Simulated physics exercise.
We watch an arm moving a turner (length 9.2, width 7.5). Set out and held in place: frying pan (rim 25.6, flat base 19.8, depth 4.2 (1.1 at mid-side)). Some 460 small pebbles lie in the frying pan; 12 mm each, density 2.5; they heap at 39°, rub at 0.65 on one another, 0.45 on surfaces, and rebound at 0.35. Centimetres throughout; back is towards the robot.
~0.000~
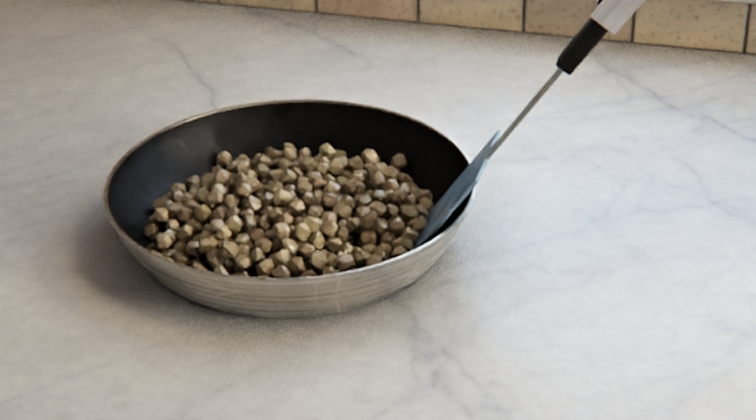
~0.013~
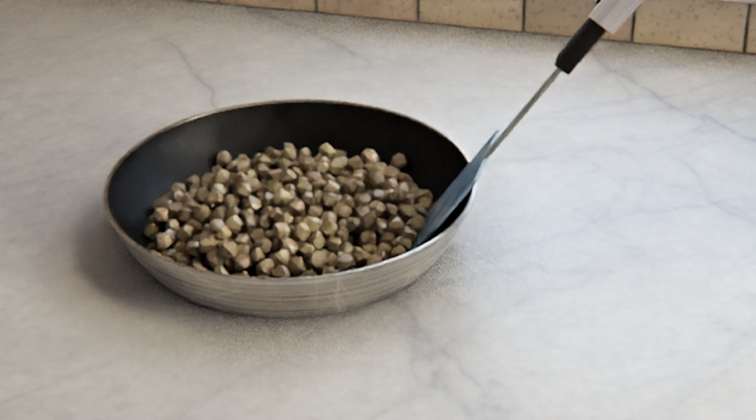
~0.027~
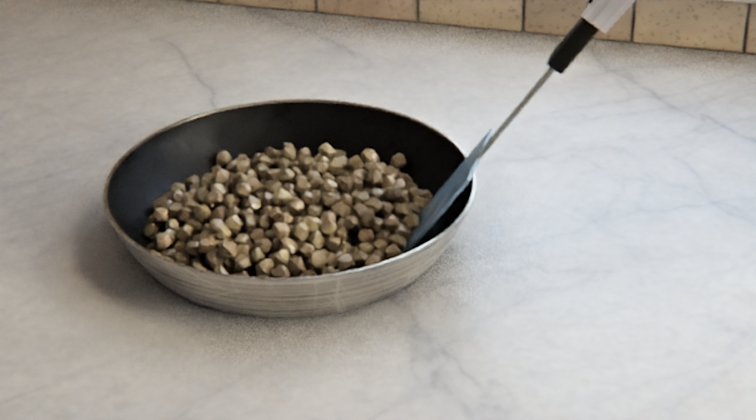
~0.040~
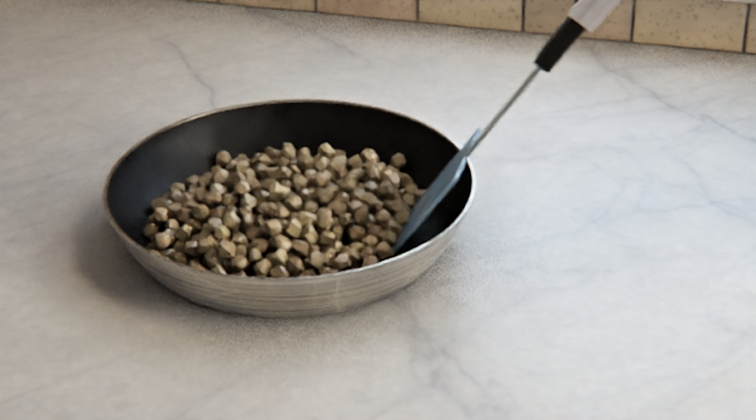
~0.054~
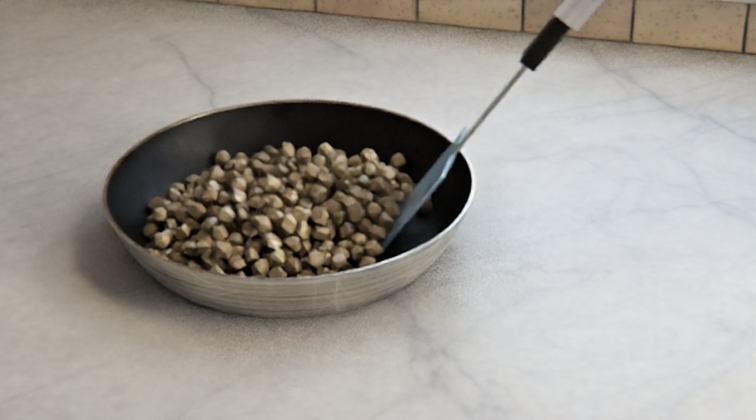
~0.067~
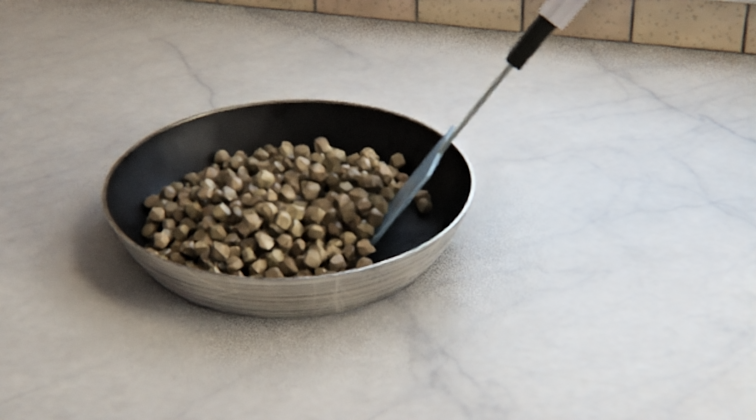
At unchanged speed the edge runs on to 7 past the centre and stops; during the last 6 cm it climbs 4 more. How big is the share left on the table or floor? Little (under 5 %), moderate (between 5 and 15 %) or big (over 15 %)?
On the table or floor the share is moderate, between 5 and 15 %.
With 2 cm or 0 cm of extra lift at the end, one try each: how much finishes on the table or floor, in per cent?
About 10 and 5 per cent.
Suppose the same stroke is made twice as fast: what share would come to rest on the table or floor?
It would be near 25 per cent.
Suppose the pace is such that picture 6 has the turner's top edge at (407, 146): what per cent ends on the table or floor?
About 20 per cent.
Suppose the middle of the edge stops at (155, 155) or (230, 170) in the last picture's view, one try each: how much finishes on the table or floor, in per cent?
Some 30 and 0 per cent.
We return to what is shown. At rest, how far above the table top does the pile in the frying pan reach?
About 6.0 cm.
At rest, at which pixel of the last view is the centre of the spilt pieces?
Around (51, 198).
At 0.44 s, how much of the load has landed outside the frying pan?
Roughly 8 per cent.
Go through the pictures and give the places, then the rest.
The turner top edge at (489, 155), sloping 56°; upper third of the load around (297, 202), from x 150 to 425, top at y 150; 455 in the frying pan, in the first frame.
The turner top edge at (488, 155), sloping 56°; upper third of the load around (297, 202), from x 150 to 425, top at y 150, in the second frame.
The turner top edge at (481, 154), sloping 56°; upper third of the load around (298, 202), from x 150 to 425, top at y 150, in the third frame.
The turner top edge at (469, 153), sloping 56°; upper third of the load around (300, 200), from x 150 to 425, top at y 150, in the fourth frame.
The turner top edge at (455, 151), sloping 56°; upper third of the load around (294, 198), from x 150 to 425, top at y 150, in the fifth frame.
The turner top edge at (442, 150), sloping 56°; upper third of the load around (291, 197), from x 150 to 425, top at y 145; 455 in the frying pan, in the sixth frame.
After 0.14 s, sloping 56°, highest piece 8 above the table; 455 in the frying pan.
After 0.20 s, sloping 56°, highest piece 7 above the table; 455 in the frying pan.
After 0.44 s, sloping 56°, highest piece 6 above the table; 414 in the frying pan, 36 on the table or floor, 5 on the blade or in flight.
After 1.49 s, sloping 56°, highest piece 5 above the table; 413 in the frying pan, 42 on the table or floor.
In the end, 413 in the frying pan, 42 on the table or floor. That is 9 % on the table or floor.
